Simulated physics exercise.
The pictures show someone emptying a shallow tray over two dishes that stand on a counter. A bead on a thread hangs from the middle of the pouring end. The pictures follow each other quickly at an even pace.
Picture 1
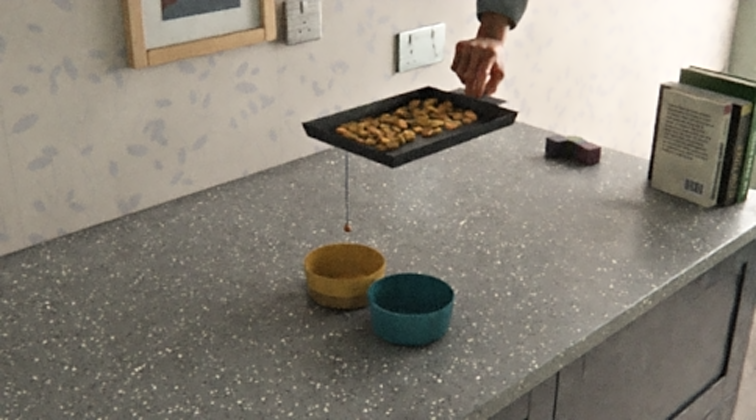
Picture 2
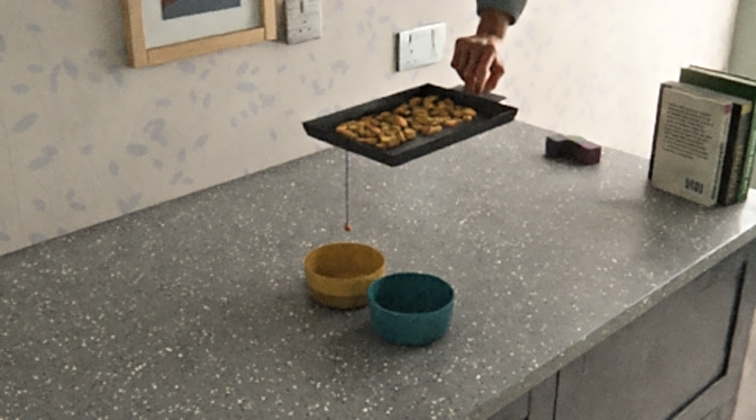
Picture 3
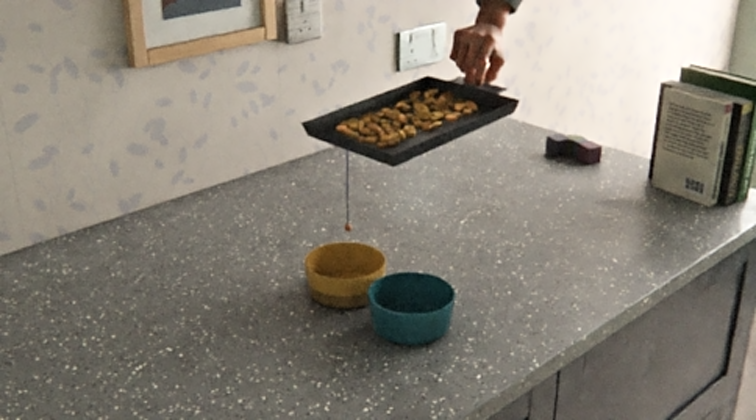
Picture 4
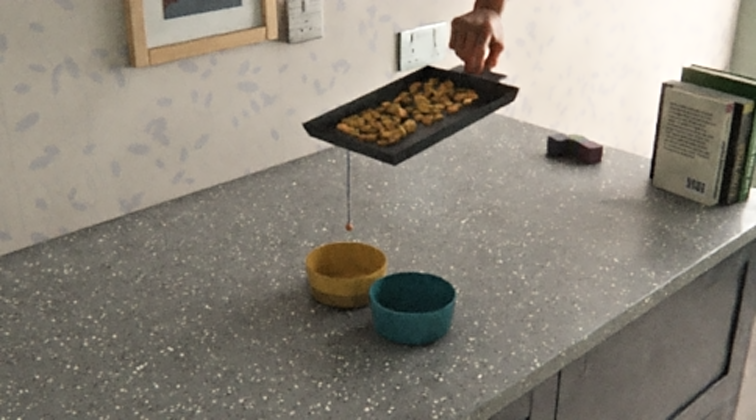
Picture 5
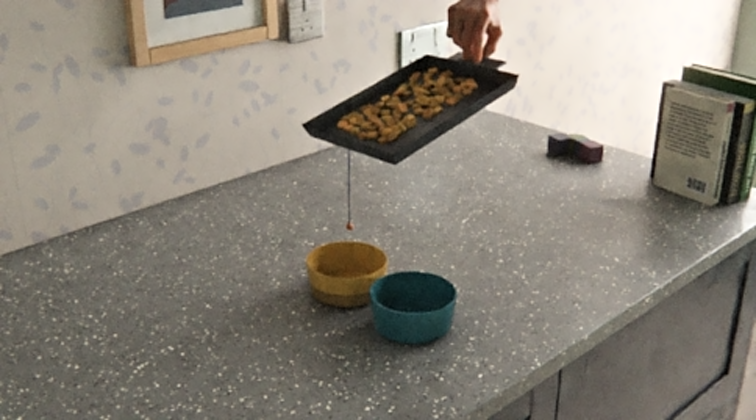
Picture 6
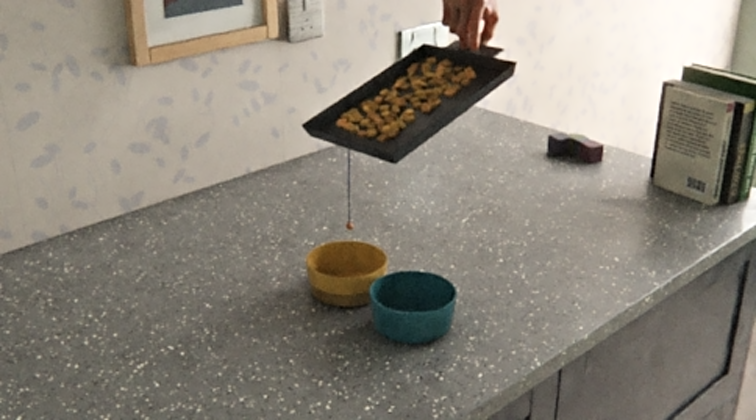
A shallow black tray of small brown pieces, gripped by a hand at its far end, starts nearly level above a yellow bowl and a teal bowl on a speckled grey counter. The hand gradually raises that end, steepening the tray toward its lower left corner, while the bead hangs almost still.
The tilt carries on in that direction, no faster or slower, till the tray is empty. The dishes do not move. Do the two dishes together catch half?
They take under half between them.
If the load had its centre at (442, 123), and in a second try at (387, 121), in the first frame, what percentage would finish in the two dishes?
Roughly 40 per cent, and 20 per cent.
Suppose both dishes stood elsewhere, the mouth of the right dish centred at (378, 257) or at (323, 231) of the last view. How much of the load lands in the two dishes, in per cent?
Near 70 % and 50 %.
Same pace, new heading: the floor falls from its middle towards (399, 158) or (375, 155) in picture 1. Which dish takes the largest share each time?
One: The dish on the left. Two: The left one.
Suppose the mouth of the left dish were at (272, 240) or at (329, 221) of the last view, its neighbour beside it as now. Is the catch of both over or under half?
First above a half, then under half.
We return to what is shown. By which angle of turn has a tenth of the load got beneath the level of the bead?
Around 85° of tilt.
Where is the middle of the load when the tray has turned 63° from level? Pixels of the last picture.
Near (337, 131).
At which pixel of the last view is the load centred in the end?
At about (295, 264).
Soon after the last picture, tray tipped steeply; nearly all on the tray; a small part in the air.
A little later, tray tipped past a quarter turn; about a third on the tray; a stray few in the left dish; about a quarter outside both; about a third in the air.
Later still, tray tipped past a quarter turn; about a quarter in the left dish; most outside both.
At rest, tray tipped past a quarter turn; none in the right dish; about a quarter in the left dish; most outside both.
